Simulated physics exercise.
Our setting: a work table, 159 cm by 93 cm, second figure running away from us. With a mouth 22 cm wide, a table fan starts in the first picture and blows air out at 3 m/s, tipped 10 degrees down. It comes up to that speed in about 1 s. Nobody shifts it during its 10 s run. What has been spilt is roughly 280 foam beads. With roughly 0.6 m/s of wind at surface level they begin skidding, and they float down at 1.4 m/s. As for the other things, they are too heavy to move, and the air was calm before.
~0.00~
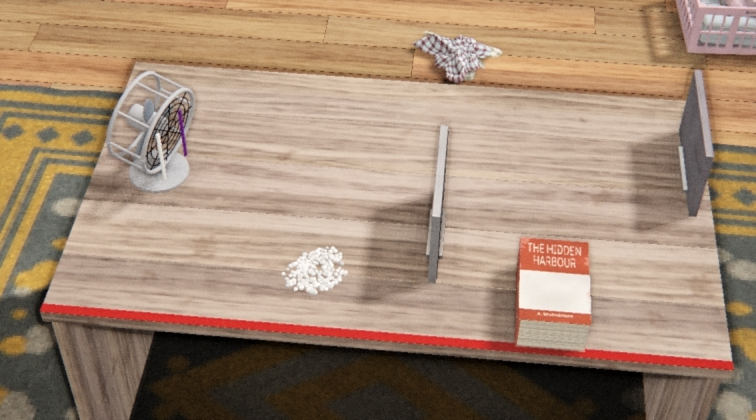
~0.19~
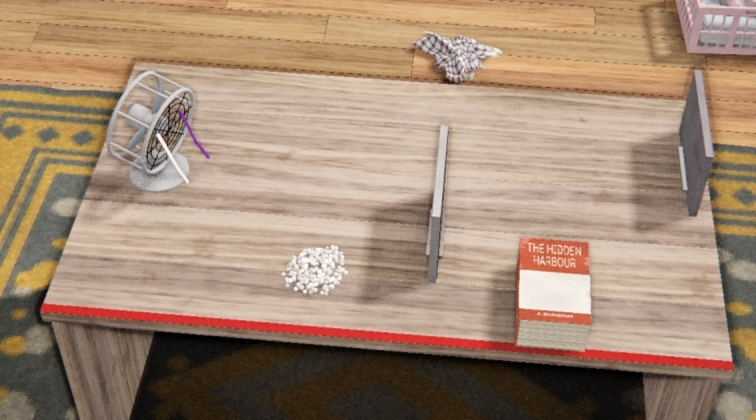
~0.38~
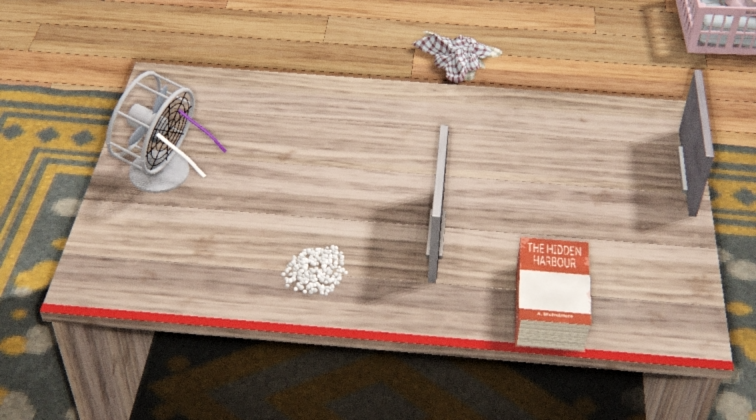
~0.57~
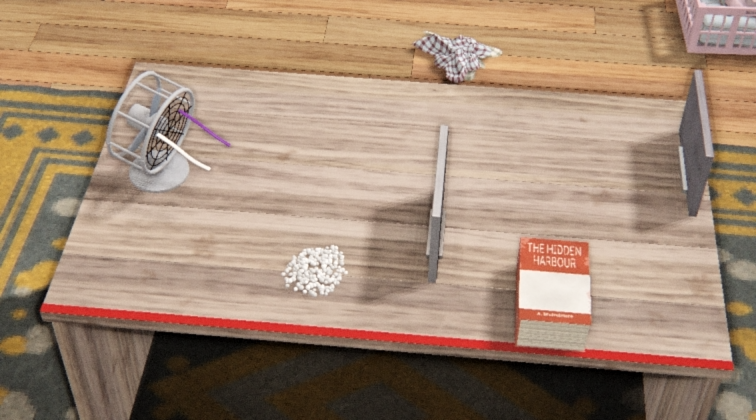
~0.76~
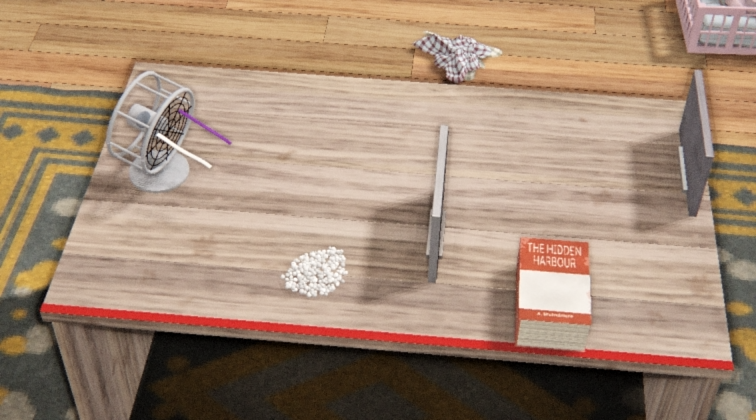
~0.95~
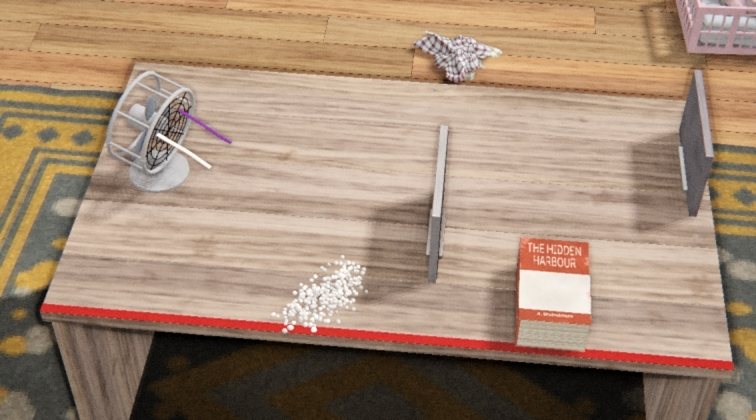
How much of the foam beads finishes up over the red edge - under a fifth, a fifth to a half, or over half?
Over half.
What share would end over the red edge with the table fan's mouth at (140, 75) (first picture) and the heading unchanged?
That gives roughly 100 % in the end.
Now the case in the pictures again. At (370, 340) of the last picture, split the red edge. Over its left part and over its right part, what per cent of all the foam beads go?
About 80 per cent left, about 20 per cent right.
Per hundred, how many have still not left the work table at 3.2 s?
Estimate: Near 0 percent.
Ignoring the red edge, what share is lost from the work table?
The figure is near 0 %.
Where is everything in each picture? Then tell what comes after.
In the first picture, the middle of the foam beads is near (316, 272), none has stirred yet and the mouth of the table fan is at (151, 123).
In the second picture, the middle of the foam beads is near (316, 269), none has stirred yet and the red edge is centred on (380, 341).
In the third picture, the middle of the foam beads is near (316, 269), none has stirred yet, the top of a laptop is at (440, 169) and the top of a book is at (555, 279).
In the fourth picture, the middle of the foam beads is near (316, 269) and none has stirred yet.
In the fifth picture, the middle of the foam beads is near (317, 272), the farthest in sight from the table fan is at (343, 282) and about 5 % have left their places.
In the sixth picture, the middle of the foam beads is near (328, 296), the farthest in sight from the table fan is at (338, 323) and all have left their places.
After 2.0 s, 100 % are over the red edge; 100 % have settled or left.
After 3.2 s, 100 % are over the red edge; 100 % have settled or left.
After 5.5 s, 100 % are over the red edge; 100 % have settled or left.
After 10.0 s, at the end, 100 % are over the red edge.
